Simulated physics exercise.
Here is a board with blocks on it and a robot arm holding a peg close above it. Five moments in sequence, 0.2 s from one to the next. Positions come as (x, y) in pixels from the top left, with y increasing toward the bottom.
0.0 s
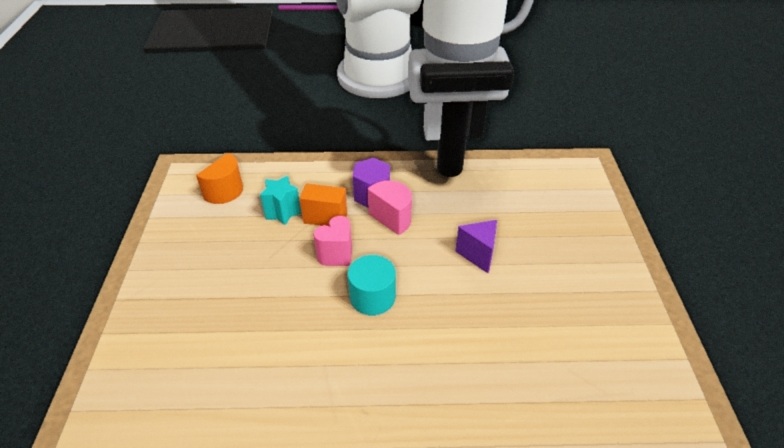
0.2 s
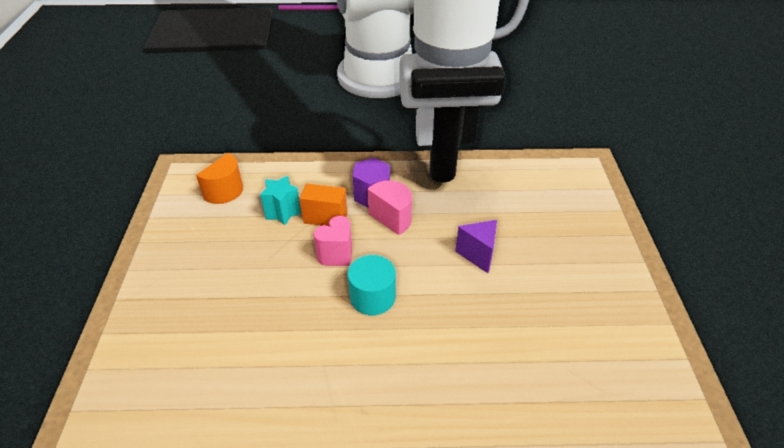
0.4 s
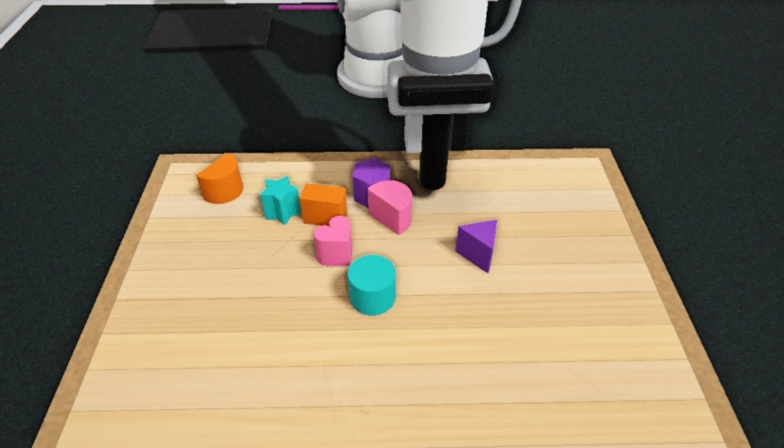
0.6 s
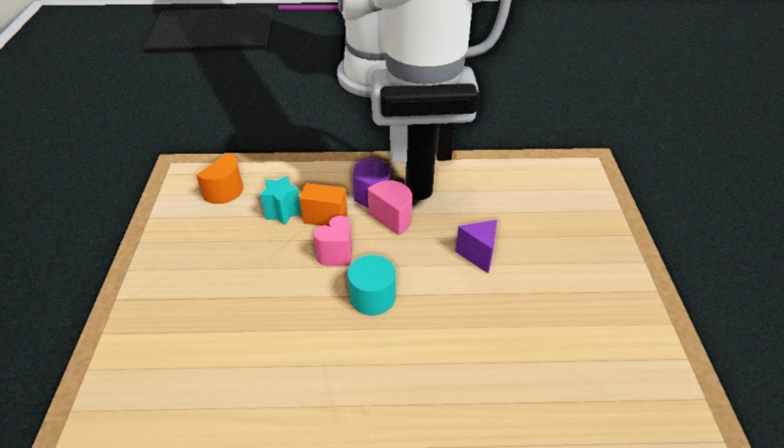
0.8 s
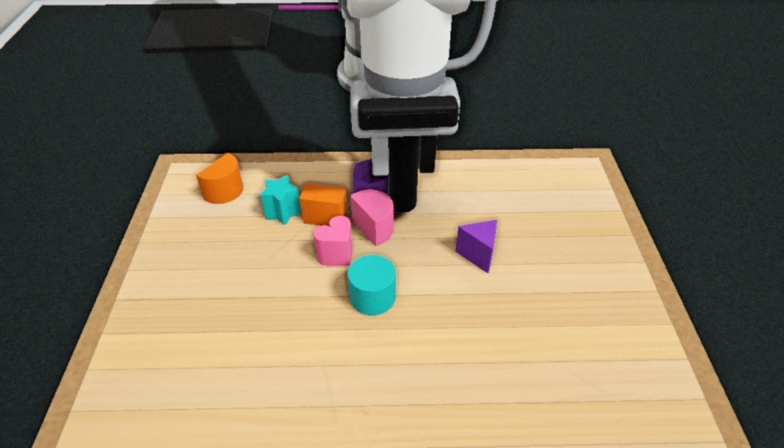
The clip opens on a wooden board scattered with colourful blocks, with a robot arm holding a black peg near the far edge. The peg moves left and slightly toward the viewer, approaching the pink D-shaped block beside a purple one. It then pushes the pink block a short way left.
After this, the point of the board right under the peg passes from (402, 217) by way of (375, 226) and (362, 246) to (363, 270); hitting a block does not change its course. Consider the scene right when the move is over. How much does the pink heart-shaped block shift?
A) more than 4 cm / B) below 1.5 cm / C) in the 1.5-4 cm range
The answer is A.
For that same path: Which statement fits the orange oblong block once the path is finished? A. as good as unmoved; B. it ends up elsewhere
Correct choice: B.
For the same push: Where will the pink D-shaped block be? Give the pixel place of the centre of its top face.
Put as a pixel place, it's (326, 227).
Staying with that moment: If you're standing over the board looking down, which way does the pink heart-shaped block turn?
Direction: Anticlockwise.
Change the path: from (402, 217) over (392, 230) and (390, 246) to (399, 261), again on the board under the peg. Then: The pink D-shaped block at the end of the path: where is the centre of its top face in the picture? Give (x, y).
The point I'd pick in the picture is (355, 213).
The first path, step by step. One third of the way, peg at (374, 214); orange oblong block at (311, 194), turned 35° clockwise; pink heart-shaped block at (324, 237); pink D-shaped block at (344, 214).
Two thirds of the way, peg at (362, 234); orange oblong block at (310, 195), turned 40° clockwise; pink heart-shaped block at (302, 251), turned 30° anticlockwise; pink D-shaped block at (327, 226), turned 20° clockwise.
At the end, peg at (362, 258); orange oblong block at (310, 195), turned 40° clockwise; pink heart-shaped block at (299, 253), turned 35° anticlockwise; purple six-sided block still; turquoise circle still; pink D-shaped block at (326, 227), turned 25° clockwise.
